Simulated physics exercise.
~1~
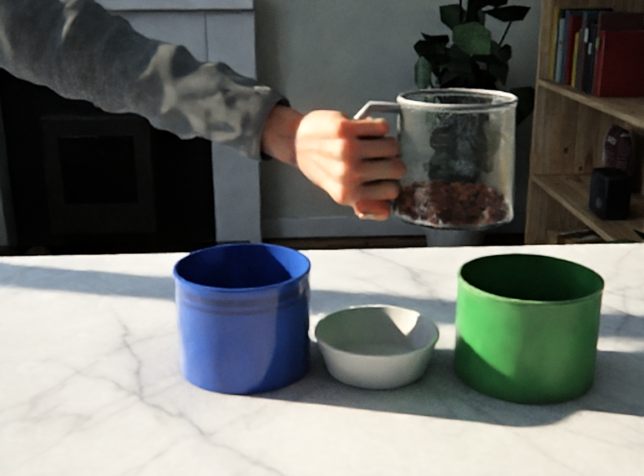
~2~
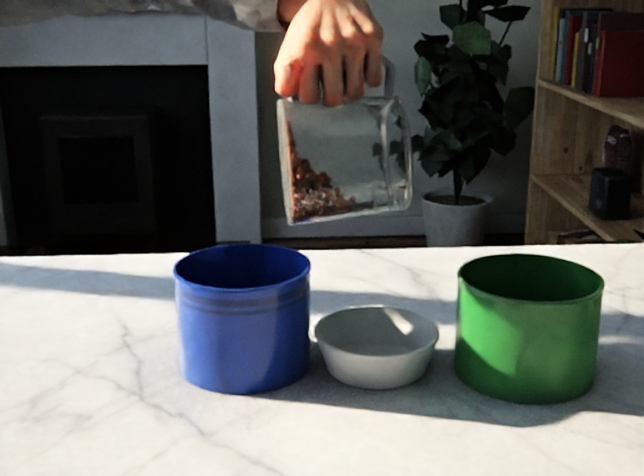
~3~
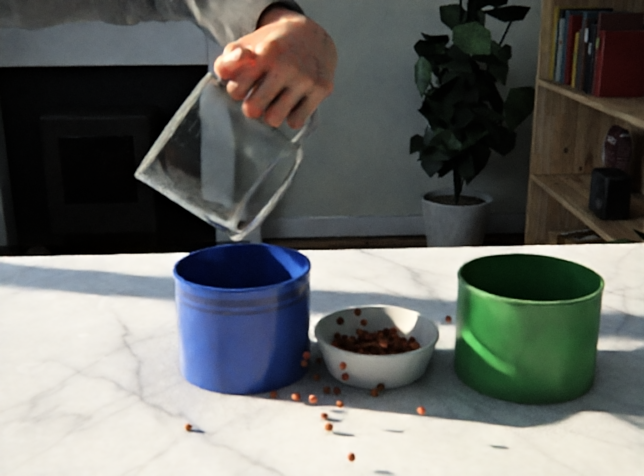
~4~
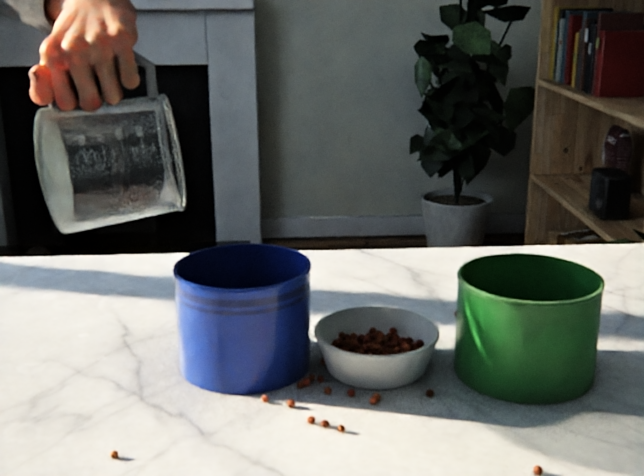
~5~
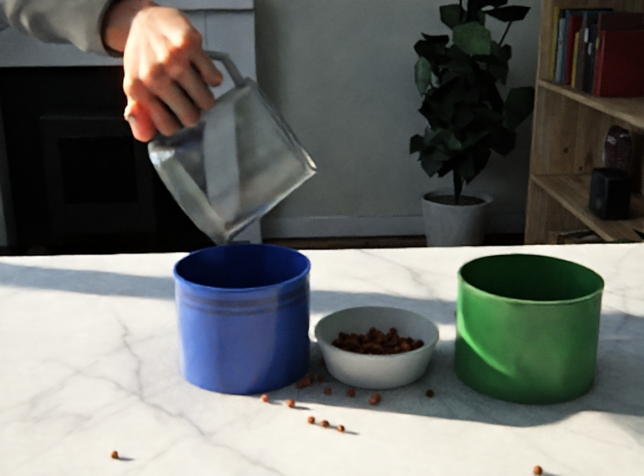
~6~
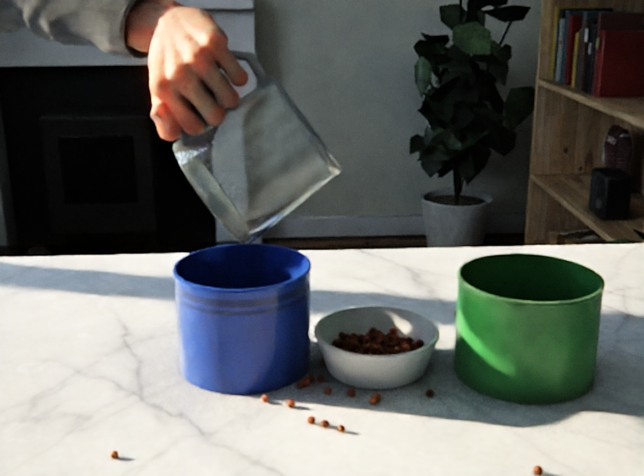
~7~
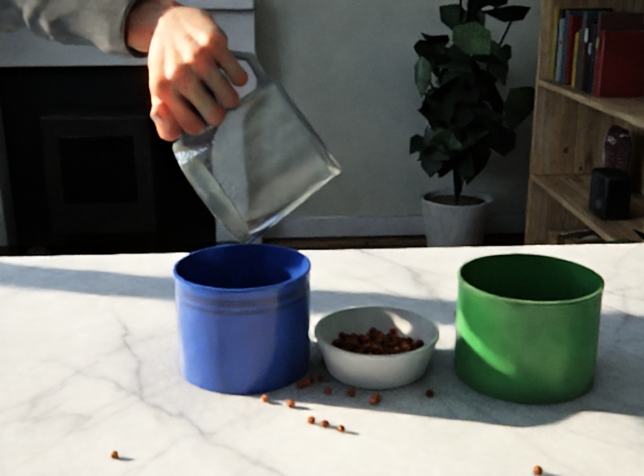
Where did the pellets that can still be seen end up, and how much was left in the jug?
A good heap of them ended up in the white dish, with only a few scattered on the table. The jug looked empty.
